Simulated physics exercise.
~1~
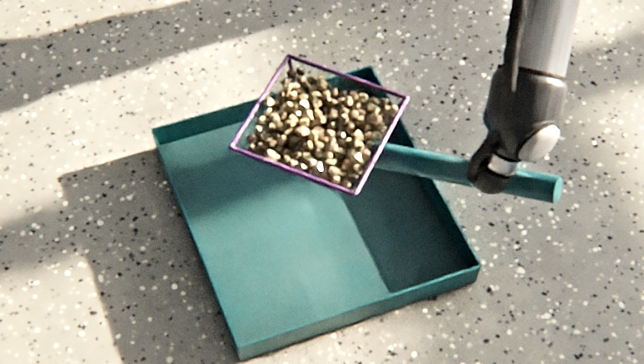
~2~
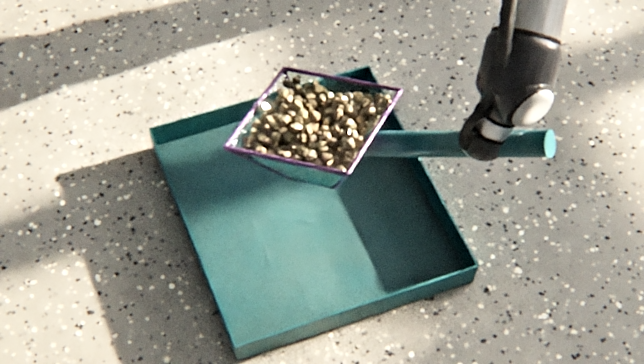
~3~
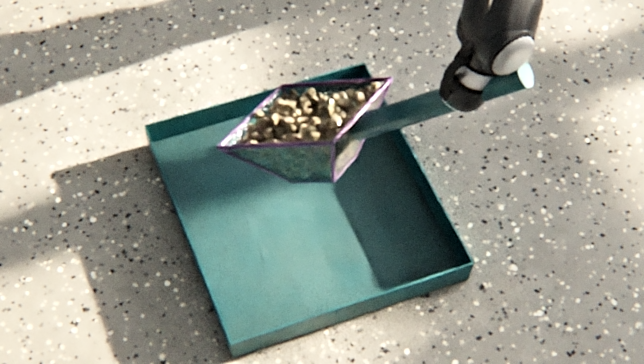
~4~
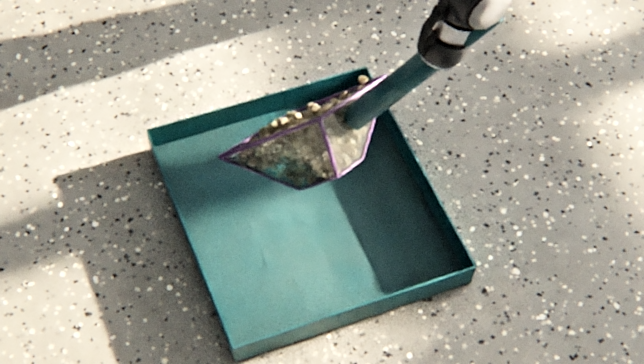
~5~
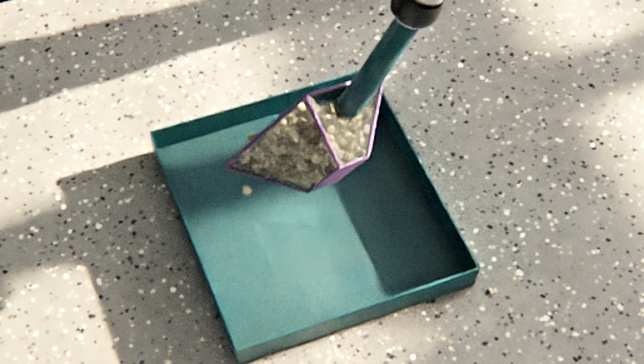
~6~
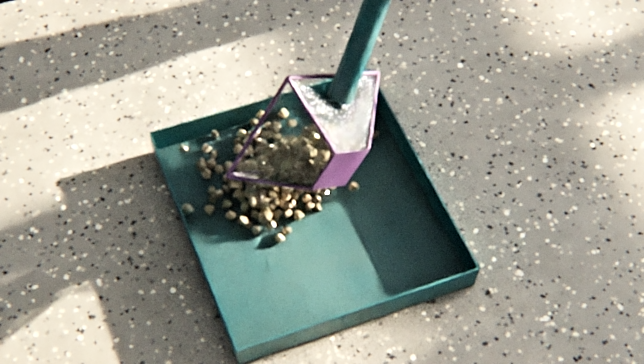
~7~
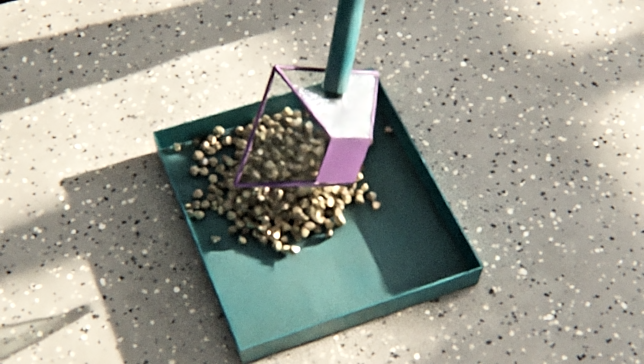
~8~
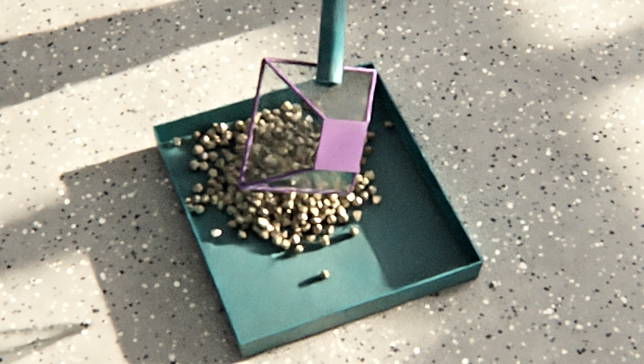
A scoop full of small tan and brown pieces was tipped steadily over a square teal tray by a dark mechanical gripper holding its teal handle, until the pieces spilled out and lay scattered in a loose pile beneath the emptied scoop.
